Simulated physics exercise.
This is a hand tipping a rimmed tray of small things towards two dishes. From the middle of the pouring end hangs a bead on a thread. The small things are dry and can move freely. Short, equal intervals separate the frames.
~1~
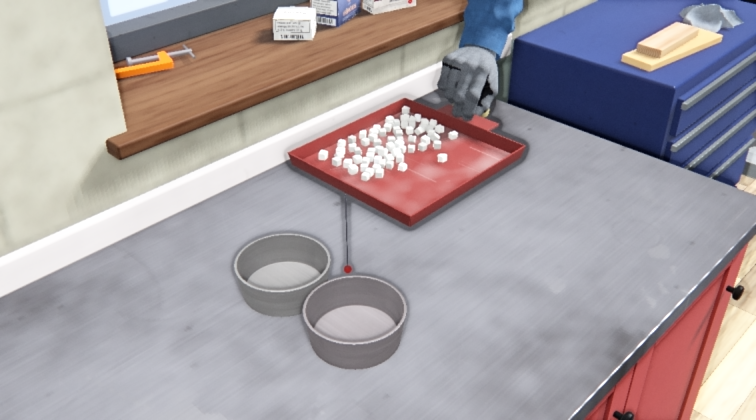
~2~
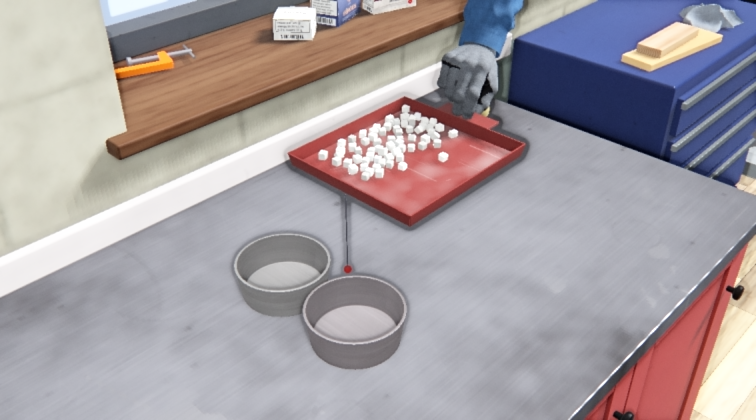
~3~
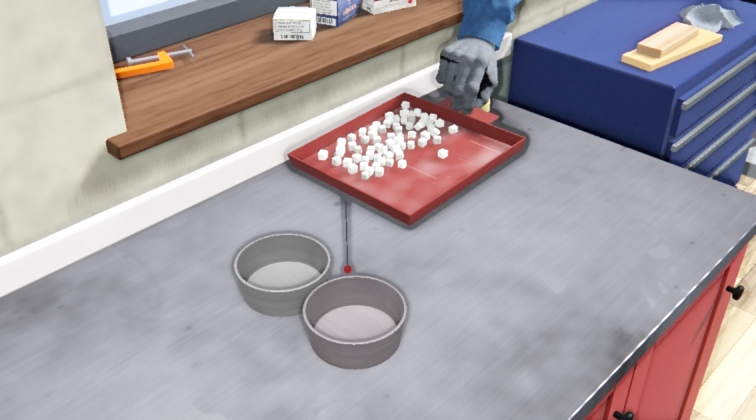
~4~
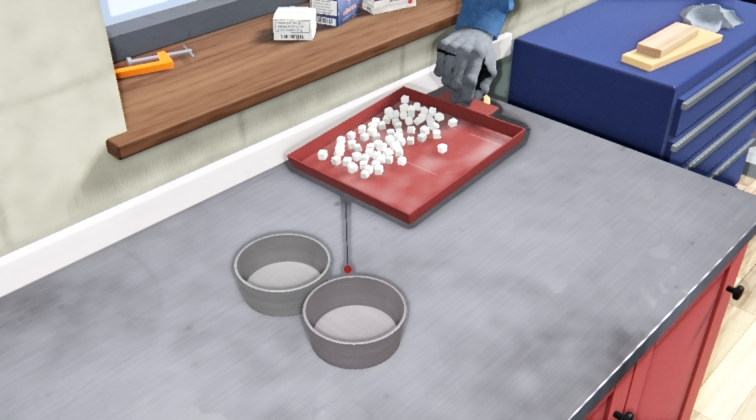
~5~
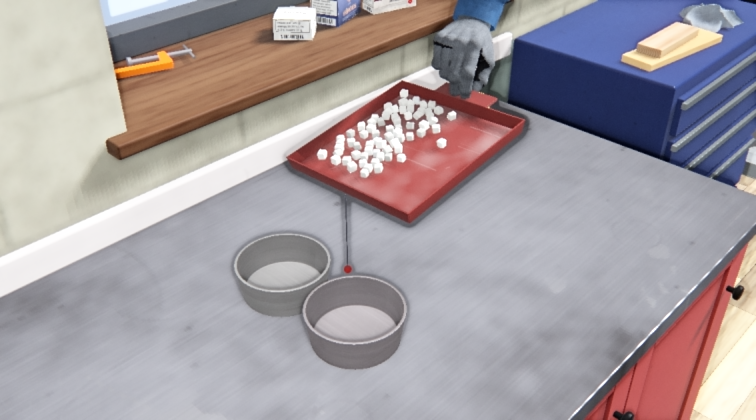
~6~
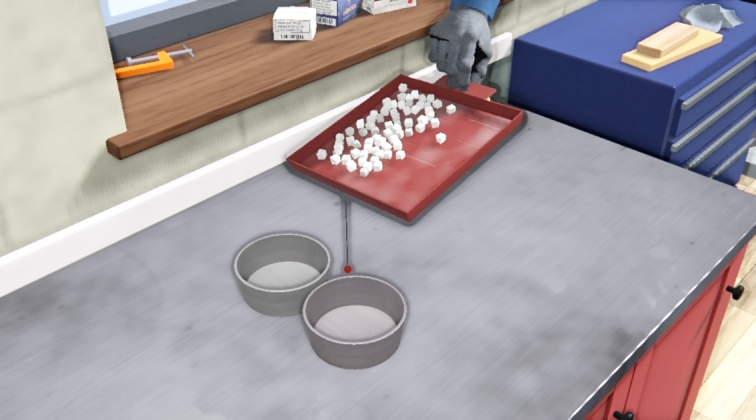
A gloved hand slightly tilts a red tray of white cubes, lowering its left corner.
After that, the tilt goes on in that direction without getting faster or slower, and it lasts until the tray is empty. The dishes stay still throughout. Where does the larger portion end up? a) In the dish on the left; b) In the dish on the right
a, in the dish on the left.
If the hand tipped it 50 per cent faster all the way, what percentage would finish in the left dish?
Something like 90 in a hundred.
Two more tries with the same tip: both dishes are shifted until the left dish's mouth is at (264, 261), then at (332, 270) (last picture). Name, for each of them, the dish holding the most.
First place: The leftmost dish. Second place: The leftmost dish.
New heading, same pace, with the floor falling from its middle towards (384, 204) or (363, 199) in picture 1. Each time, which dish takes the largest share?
Results - the dish on the right side first, the dish on the right side second.
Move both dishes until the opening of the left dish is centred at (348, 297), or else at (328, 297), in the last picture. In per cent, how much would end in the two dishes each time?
Around 10 then around 20 per cent.
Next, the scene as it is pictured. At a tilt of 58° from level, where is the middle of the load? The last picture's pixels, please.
Check around (325, 152) in the last picture.
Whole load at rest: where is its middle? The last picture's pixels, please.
I'd mark it at roughly (277, 287).
Soon, tray tipped steeply; all on the tray.
A while on, tray tipped right over; nearly all on the tray; a stray few in the left dish; a stray few in the air.
Towards the end, tray tipped past a quarter turn; a small part in the right dish; most in the left dish; a small part outside both.
Finally, tray tipped past a quarter turn; a small part in the right dish; most in the left dish; a small part outside both.
